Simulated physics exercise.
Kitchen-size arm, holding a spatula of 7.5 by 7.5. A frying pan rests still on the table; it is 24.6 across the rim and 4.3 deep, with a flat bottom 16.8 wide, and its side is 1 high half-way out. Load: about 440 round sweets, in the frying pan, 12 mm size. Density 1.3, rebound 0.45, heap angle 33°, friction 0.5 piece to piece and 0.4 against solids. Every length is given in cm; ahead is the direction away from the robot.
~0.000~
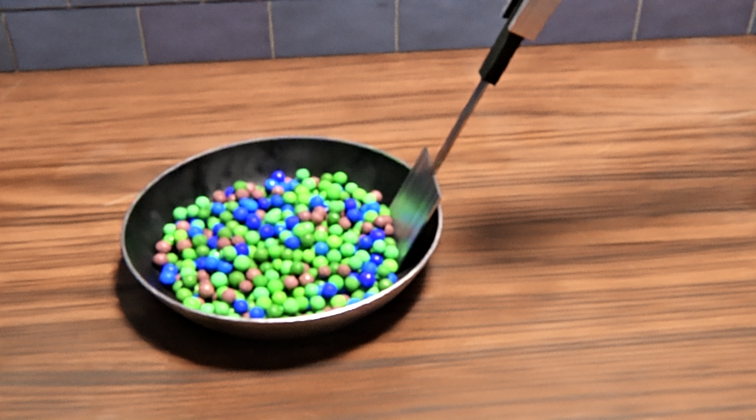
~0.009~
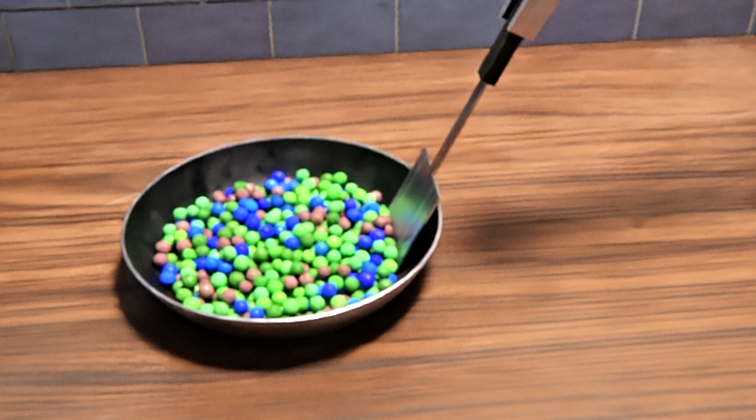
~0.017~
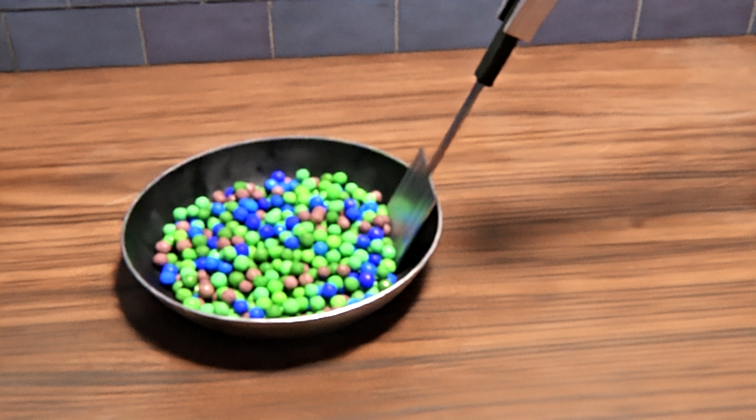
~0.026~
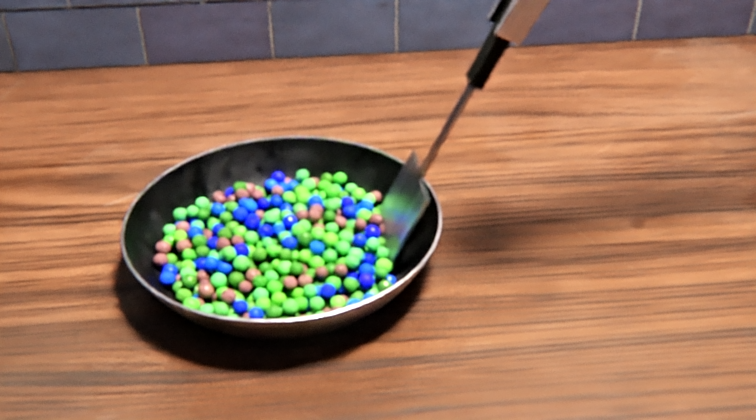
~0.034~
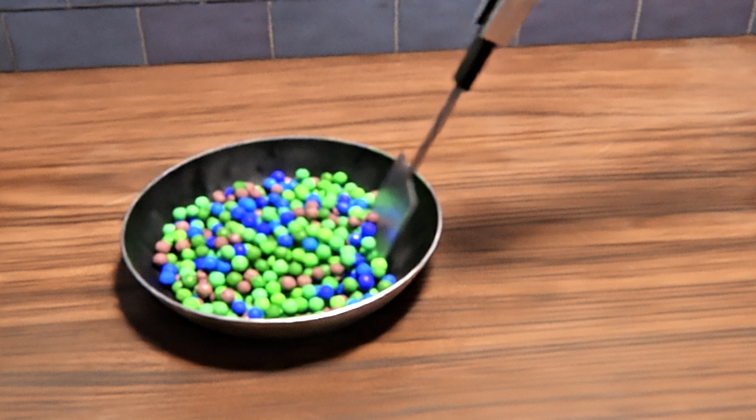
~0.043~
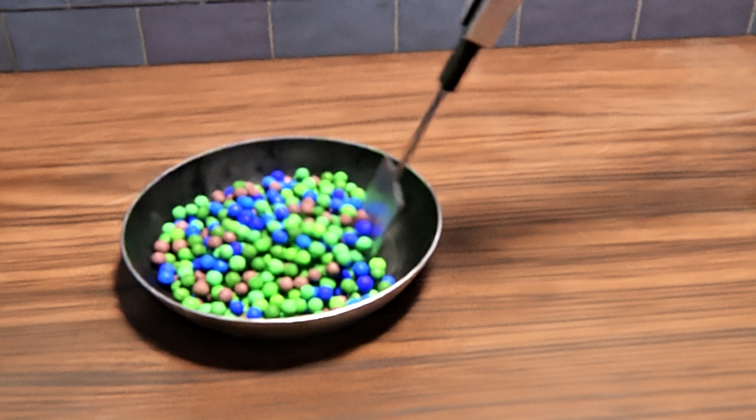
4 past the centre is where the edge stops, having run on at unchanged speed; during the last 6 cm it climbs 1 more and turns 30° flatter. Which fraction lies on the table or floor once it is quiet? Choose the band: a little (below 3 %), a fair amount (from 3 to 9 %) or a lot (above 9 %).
It is a fair amount, from 3 to 9 %.
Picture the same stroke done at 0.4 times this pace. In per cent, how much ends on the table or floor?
Roughly 0 percent ends on the table or floor.
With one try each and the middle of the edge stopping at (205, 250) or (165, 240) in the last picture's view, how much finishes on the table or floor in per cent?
Around 15 per cent for the first try and 35 per cent for the second.
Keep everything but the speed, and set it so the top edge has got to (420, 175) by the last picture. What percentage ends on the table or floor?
Some 0 percent.
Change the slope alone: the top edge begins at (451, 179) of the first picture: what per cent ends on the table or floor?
Some 0 per cent.
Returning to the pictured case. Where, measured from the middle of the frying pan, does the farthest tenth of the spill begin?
I'd put it at about 30 centimetres.
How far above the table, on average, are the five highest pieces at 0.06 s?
I'd put it close to 5 cm.
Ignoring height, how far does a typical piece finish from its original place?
Level distance of around 4 cm.
After 0.06 s, sloping 63°, highest piece 5 above the table; 435 in the frying pan.
After 0.09 s, sloping 54°, highest piece 7 above the table; 435 in the frying pan.
After 0.30 s, sloping 34°, highest piece 8 above the table; 410 in the frying pan, 17 on the table or floor, 8 on the blade or in flight.
After 1.35 s, sloping 34°, highest piece 5 above the table; 409 in the frying pan, 26 on the table or floor.
At rest, 409 in the frying pan, 26 on the table or floor. That is 6 % on the table or floor.
